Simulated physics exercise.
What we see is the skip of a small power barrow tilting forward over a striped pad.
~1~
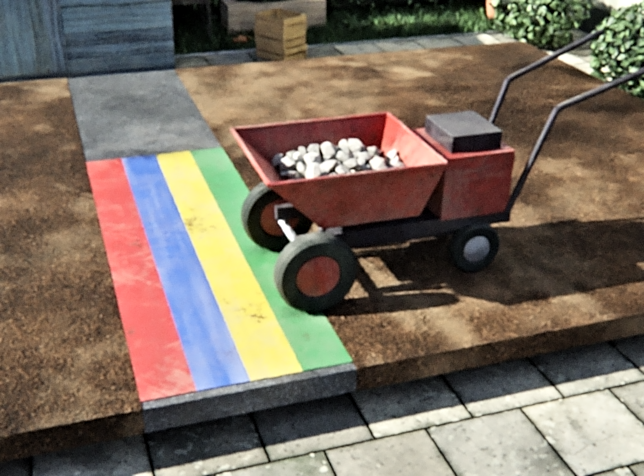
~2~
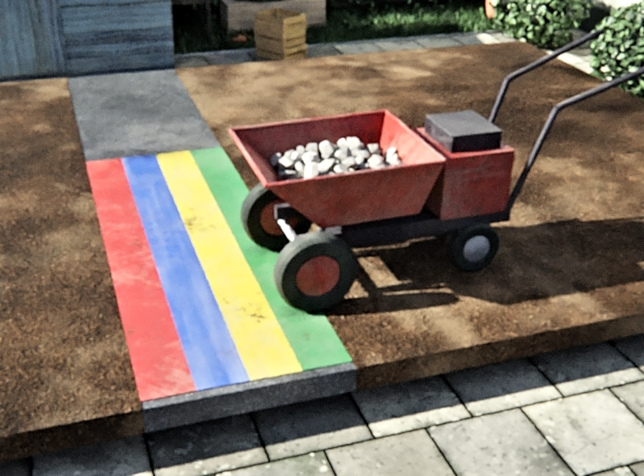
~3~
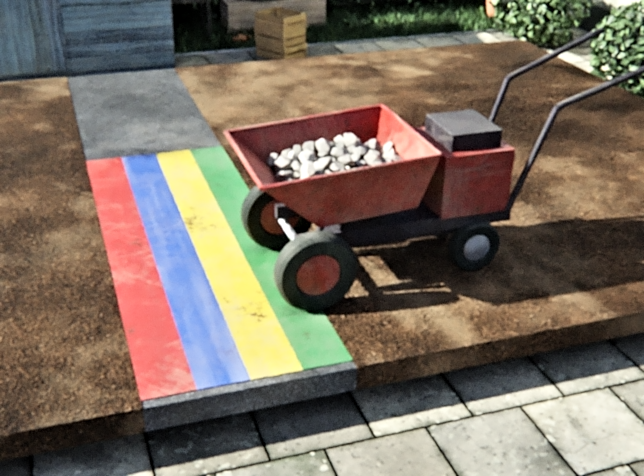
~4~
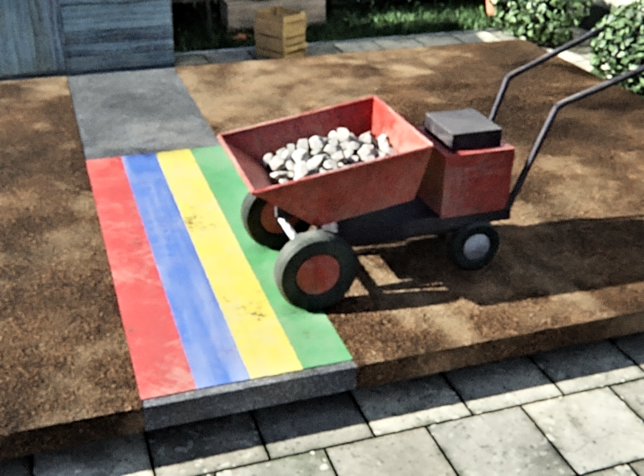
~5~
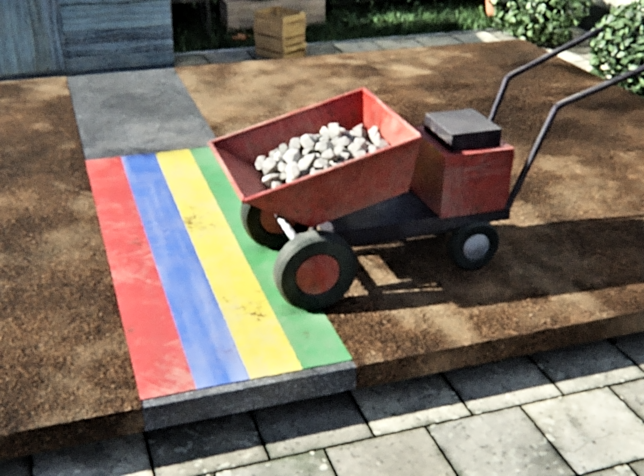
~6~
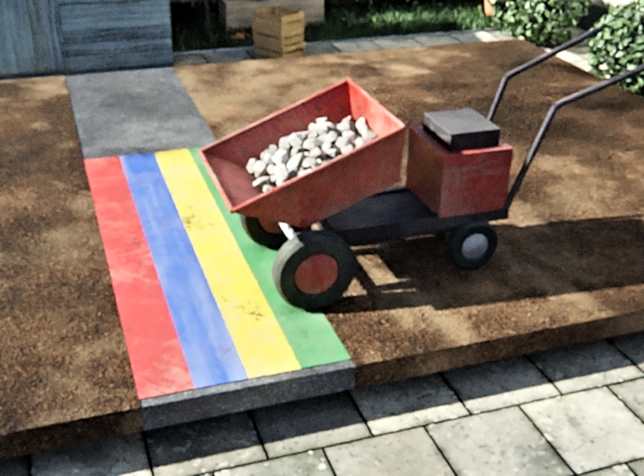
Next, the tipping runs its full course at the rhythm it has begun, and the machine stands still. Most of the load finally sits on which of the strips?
It sits mostly on the red strip.
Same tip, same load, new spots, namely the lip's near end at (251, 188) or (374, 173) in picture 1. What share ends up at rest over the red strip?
The first stop gives 40 per cent; the second gives 10 per cent.
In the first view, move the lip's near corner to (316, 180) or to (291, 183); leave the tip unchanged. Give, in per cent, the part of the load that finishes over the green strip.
I'd expect close to 0 per cent and then close to 0 per cent.
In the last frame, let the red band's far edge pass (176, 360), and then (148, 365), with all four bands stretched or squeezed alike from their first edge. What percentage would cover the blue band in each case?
Shares: Close to 0 %; close to 10 %.
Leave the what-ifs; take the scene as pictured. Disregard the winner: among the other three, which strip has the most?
In second place: The blue strip.
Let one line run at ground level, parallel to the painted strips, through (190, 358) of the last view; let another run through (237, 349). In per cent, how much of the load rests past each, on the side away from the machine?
60 % and 70 %, in that order.
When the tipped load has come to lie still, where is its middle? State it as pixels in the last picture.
Close to (141, 293) in the last view.
Soon after the last picture, skip tipped steeply; all in the skip.
A little later, skip tipped right over; about two thirds in the skip; a small part over the blue strip; a small part over the red strip.
Later still, skip tipped right over; about a quarter in the skip; about a quarter over the blue strip; about a third over the red strip; about a quarter off the paint.
At rest, skip tipped right over; about a quarter in the skip; none over the green strip; a stray few over the yellow strip; about a quarter over the blue strip; about a third over the red strip; about a quarter off the paint.
